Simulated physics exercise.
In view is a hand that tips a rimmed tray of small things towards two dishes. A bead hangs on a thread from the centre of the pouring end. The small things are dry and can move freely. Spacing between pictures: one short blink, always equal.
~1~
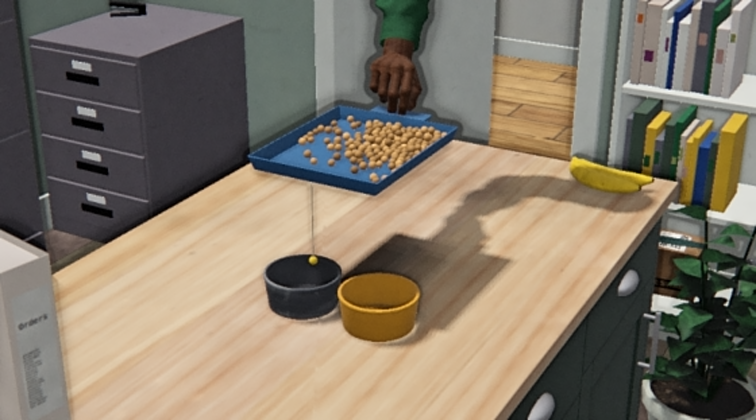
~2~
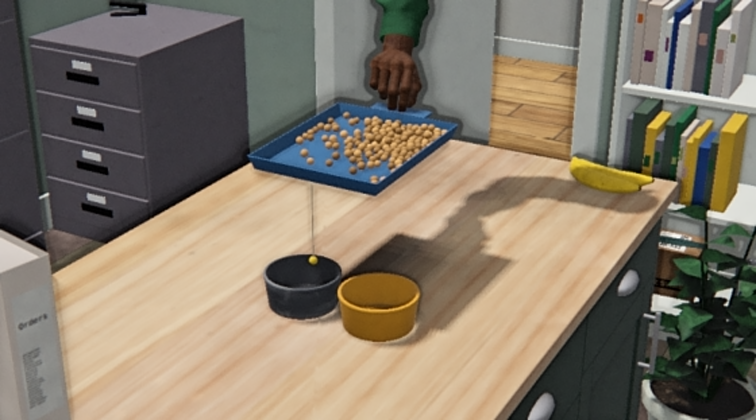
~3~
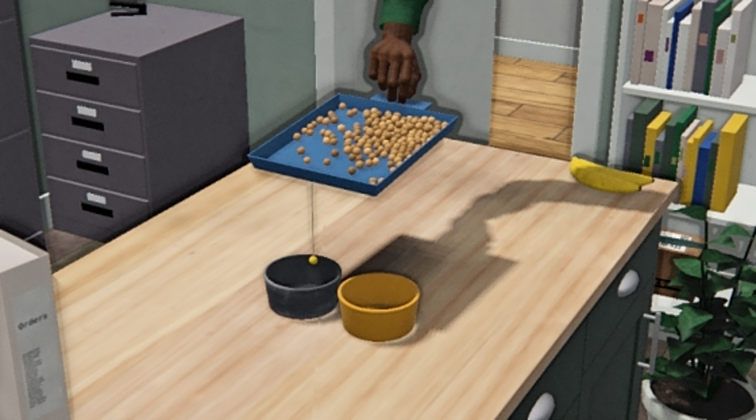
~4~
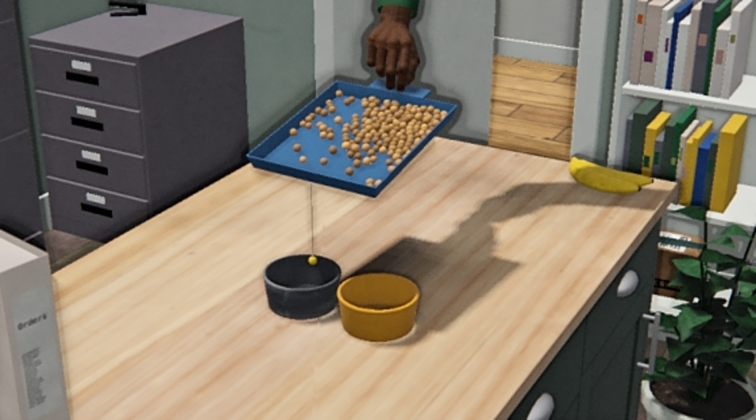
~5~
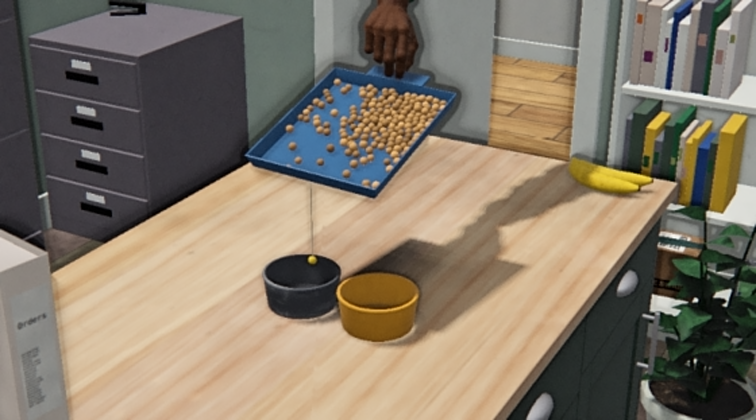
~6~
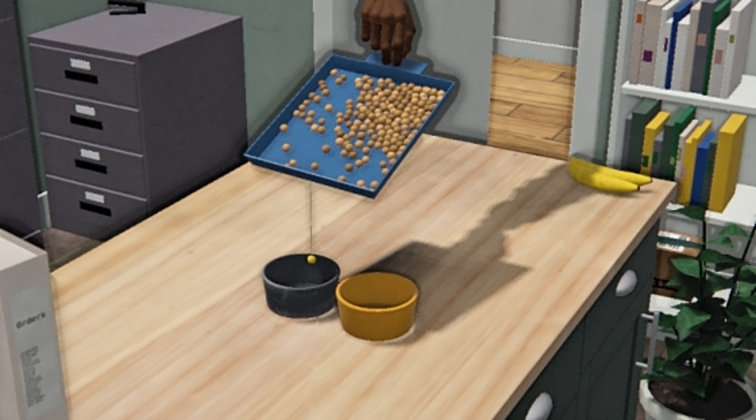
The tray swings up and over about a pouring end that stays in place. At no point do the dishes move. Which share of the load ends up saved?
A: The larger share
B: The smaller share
(B) The smaller share.
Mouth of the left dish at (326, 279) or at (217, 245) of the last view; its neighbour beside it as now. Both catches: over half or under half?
In order, they'd catch a minor share, and next a minor share.
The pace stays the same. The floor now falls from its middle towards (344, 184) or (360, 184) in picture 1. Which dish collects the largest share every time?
Tilt 1: Right-side dish. Tilt 2: Right-side dish.
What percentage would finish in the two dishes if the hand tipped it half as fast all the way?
Roughly 40 percent.
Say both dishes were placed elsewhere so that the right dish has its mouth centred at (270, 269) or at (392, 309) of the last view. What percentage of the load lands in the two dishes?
Trial 1: 10 percent; trial 2: 70 percent.
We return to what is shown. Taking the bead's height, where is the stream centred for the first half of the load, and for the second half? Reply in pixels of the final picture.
First around (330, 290), afterwards around (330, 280).
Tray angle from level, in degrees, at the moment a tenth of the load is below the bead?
At roughly 65°.
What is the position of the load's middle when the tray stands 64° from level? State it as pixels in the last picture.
The load's middle is around (334, 186).
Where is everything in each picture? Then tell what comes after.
The first picture shows corners of the pouring end near (254, 155) and (375, 181), level; middle of the load near (390, 146), round wooden beads; left dish near (282, 300); right dish near (360, 322); bead on its thread near (313, 261).
The second picture shows corners of the pouring end near (254, 155) and (375, 182), level; middle of the load near (390, 144), only a few on the move.
The third picture shows corners of the pouring end near (253, 155) and (375, 183), tipped barely, lowest at the right corner; middle of the load near (390, 139), a little on the move.
The fourth picture shows corners of the pouring end near (252, 154) and (374, 185), tipped a little, lowest at the right corner; middle of the load near (389, 131), near a quarter on the move.
The fifth picture shows corners of the pouring end near (251, 154) and (373, 186), tipped clearly, lowest at the right corner; middle of the load near (388, 124), near a third on the move.
The sixth picture shows corners of the pouring end near (250, 153) and (372, 187), tipped clearly, lowest at the right corner; middle of the load near (384, 120), all but a few on the move; left dish near (281, 299); right dish near (358, 321).
Shortly afterwards, tray tipped steeply; near two thirds on the tray; only a few in the right dish; a little outside both; near a quarter in the air.
Next, tray tipped past a quarter turn; only a few on the tray; near a quarter in the right dish; a little in the left dish; near half outside both; near a quarter in the air.
Some moments later, tray tipped past a quarter turn; near a quarter in the right dish; a little in the left dish; near two thirds outside both.
In the end, tray tipped past a quarter turn; near a quarter in the right dish; a little in the left dish; near two thirds outside both.
